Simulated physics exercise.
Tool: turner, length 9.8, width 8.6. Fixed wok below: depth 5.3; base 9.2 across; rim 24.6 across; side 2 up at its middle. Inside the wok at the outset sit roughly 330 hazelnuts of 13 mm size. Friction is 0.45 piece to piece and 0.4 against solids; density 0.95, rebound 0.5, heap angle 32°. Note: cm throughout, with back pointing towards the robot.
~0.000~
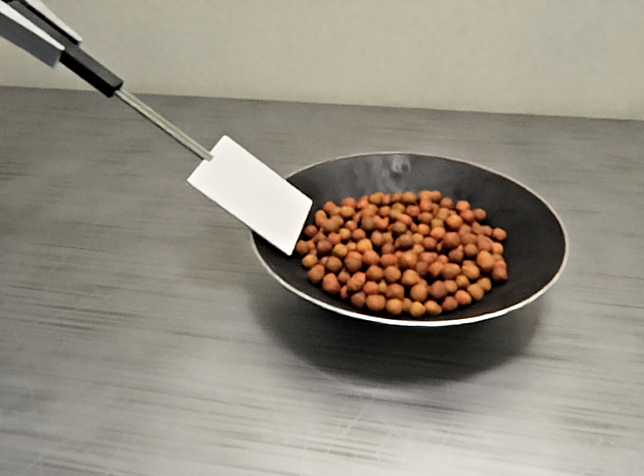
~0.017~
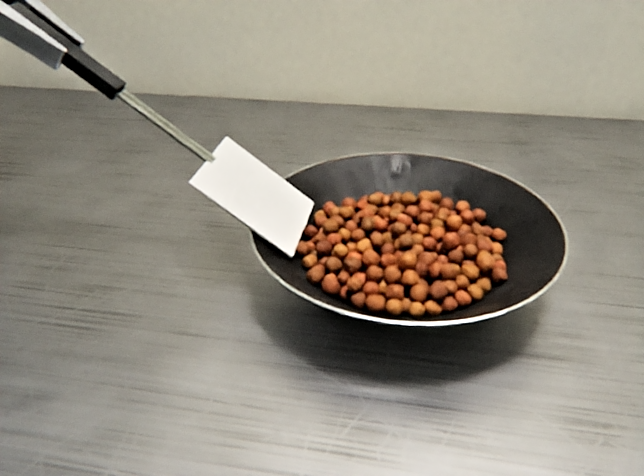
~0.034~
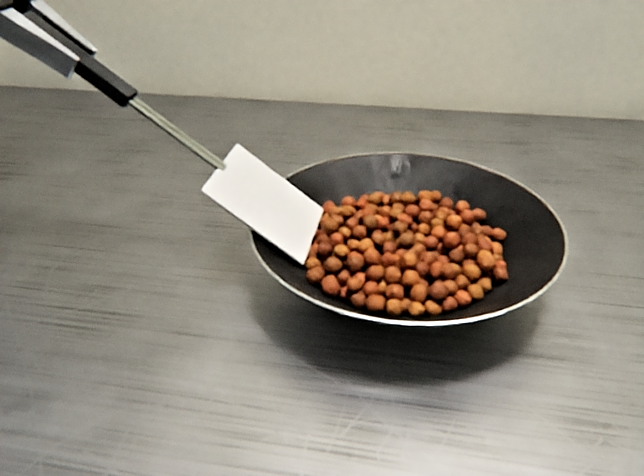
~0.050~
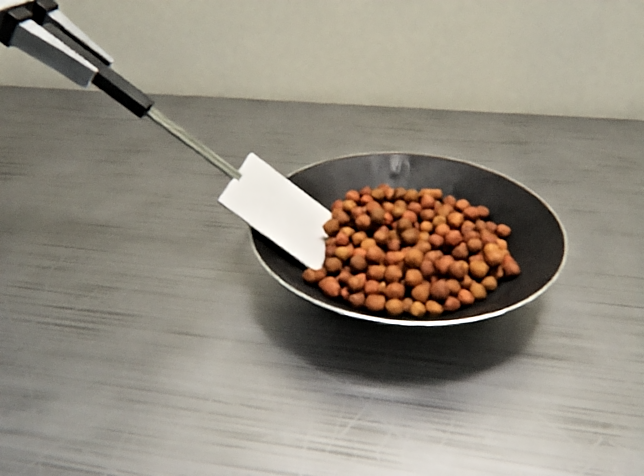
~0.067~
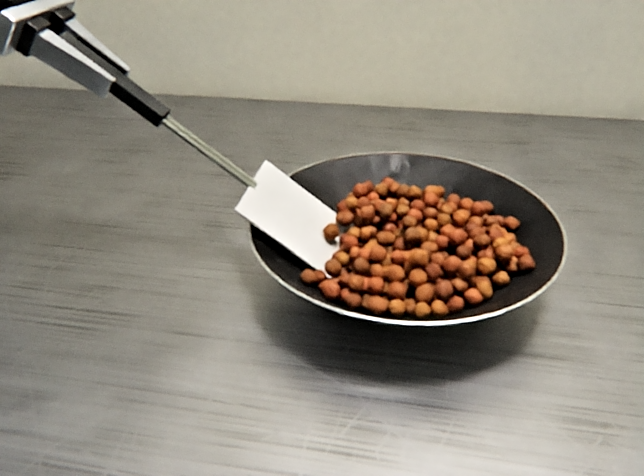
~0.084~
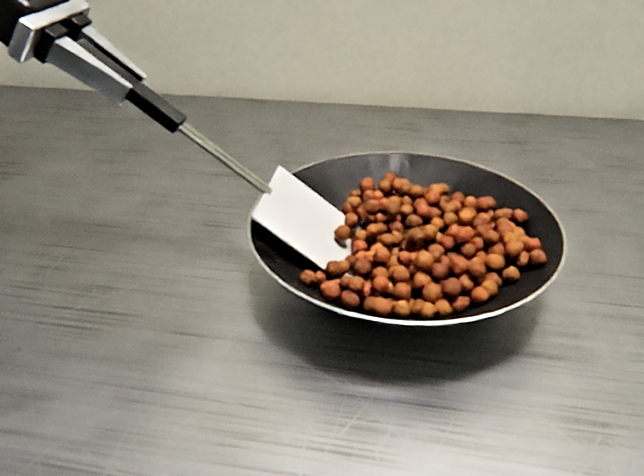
A robotic arm, partly visible at the upper left, holds a white turner on a thin metal rod over a streaky grey surface before a pale wall, seen from slightly above. To the right sits a black wok with a light rim, holding a heap of reddish-brown hazelnuts. The turner slides right and downward into the wok, pushing the nearest nuts rightward and spreading the heap, while the wok and camera stay still.
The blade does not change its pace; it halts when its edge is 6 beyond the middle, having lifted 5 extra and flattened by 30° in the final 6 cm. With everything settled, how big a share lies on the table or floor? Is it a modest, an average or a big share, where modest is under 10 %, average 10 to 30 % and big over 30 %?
Average.
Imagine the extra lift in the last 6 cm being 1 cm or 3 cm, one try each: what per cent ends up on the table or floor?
I'd put it near 20 in a hundred, then near 25 in a hundred.
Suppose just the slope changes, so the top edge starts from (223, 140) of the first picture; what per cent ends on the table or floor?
Roughly 20%.
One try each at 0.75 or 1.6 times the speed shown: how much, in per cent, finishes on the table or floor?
Estimates, in order: 10 % and 40 %.
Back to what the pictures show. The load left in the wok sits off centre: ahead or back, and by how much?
3.5 cm ahead.
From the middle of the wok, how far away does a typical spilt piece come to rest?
Roughly 24 centimetres.
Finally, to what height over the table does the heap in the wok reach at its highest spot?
Top of the heap: Roughly 6.5 cm above the table top.
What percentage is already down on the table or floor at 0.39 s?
Some 15 per cent of the load.
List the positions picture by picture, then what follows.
In the first frame, turner top edge at (207, 157), sloping 38°; upper third of the load around (402, 237), from x 300 to 500, top at y 200; 334 in the wok.
In the second frame, turner top edge at (209, 158), sloping 38°; upper third of the load around (402, 237), from x 300 to 500, top at y 195.
In the third frame, turner top edge at (220, 166), sloping 38°; upper third of the load around (402, 236), from x 310 to 500, top at y 195.
In the fourth frame, turner top edge at (235, 175), sloping 38°; upper third of the load around (410, 237), from x 310 to 510, top at y 190.
In the fifth frame, turner top edge at (251, 184), sloping 38°; upper third of the load around (418, 234), from x 310 to 525, top at y 185.
In the sixth frame, turner top edge at (266, 190), sloping 38°; upper third of the load around (432, 232), from x 310 to 540, top at y 180; 334 in the wok.
By 0.13 s, sloping 37°, highest piece 6 above the table; 334 in the wok.
By 0.17 s, sloping 24°, highest piece 8 above the table; 332 in the wok, 2 on the blade or in flight.
By 0.39 s, sloping 8°, highest piece 7 above the table; 259 in the wok, 49 on the table or floor, 26 on the blade or in flight.
By 1.44 s, sloping 8°, highest piece 6 above the table; 259 in the wok, 75 on the table or floor.
Final count, 259 in the wok, 75 on the table or floor. That is 22 % on the table or floor.
